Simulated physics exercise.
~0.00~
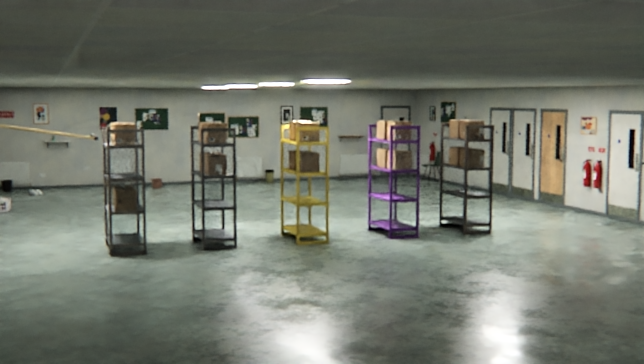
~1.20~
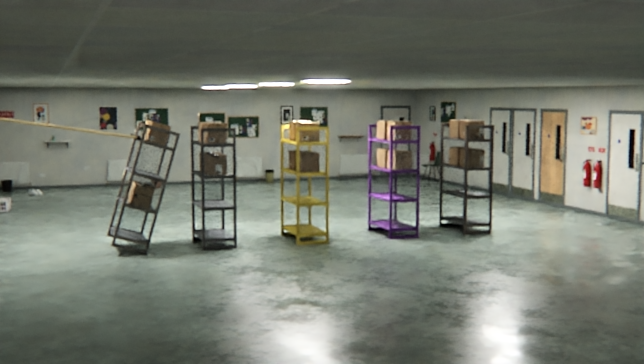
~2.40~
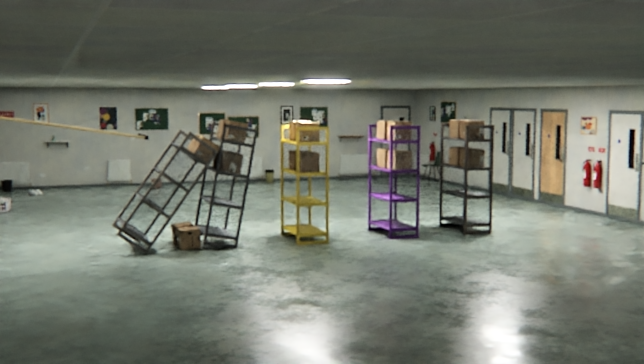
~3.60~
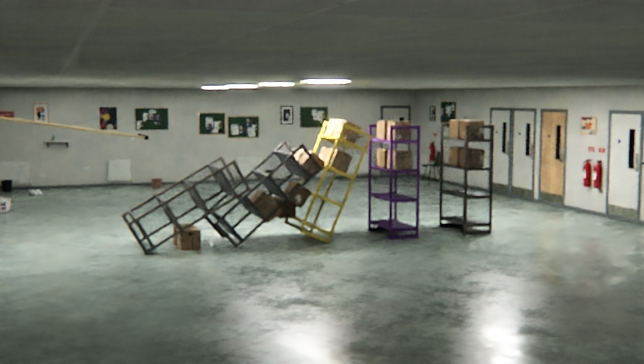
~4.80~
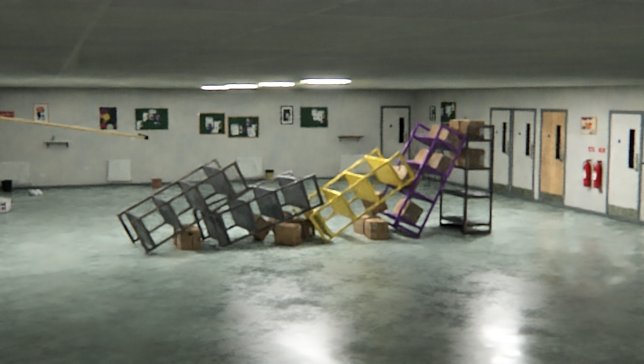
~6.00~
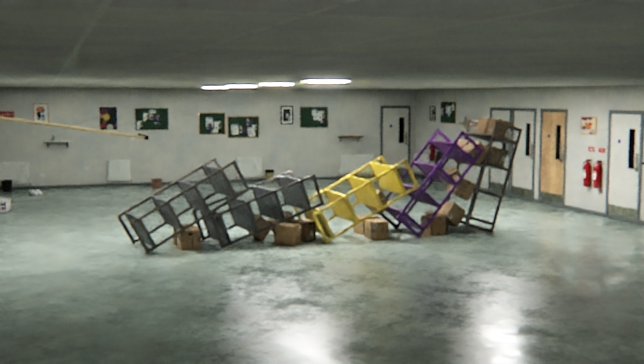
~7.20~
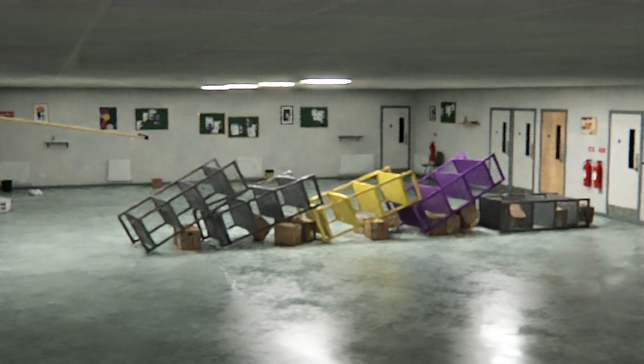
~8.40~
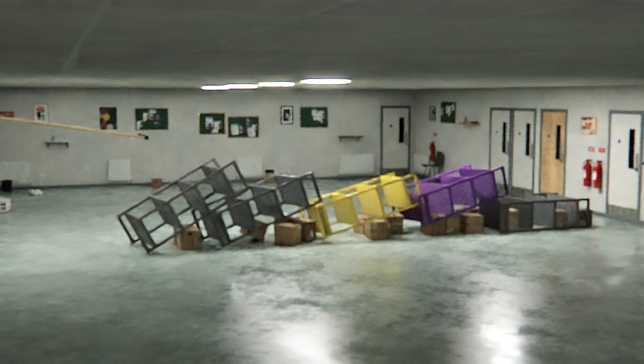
At the start, five open shelving racks holding cardboard boxes stand in a row across a wide room, the third yellow and the fourth purple. A pole reaching in from the left tips the leftmost dark rack to the right, then stops. That rack drops a box and leans into the second, which topples against the yellow one. The yellow rack tilts into the purple rack, which pushes the last dark one over as more boxes spill. At the end, the last rack lies flat on the floor, the others rest slanted in an overlapping line among fallen boxes, and none is left standing.
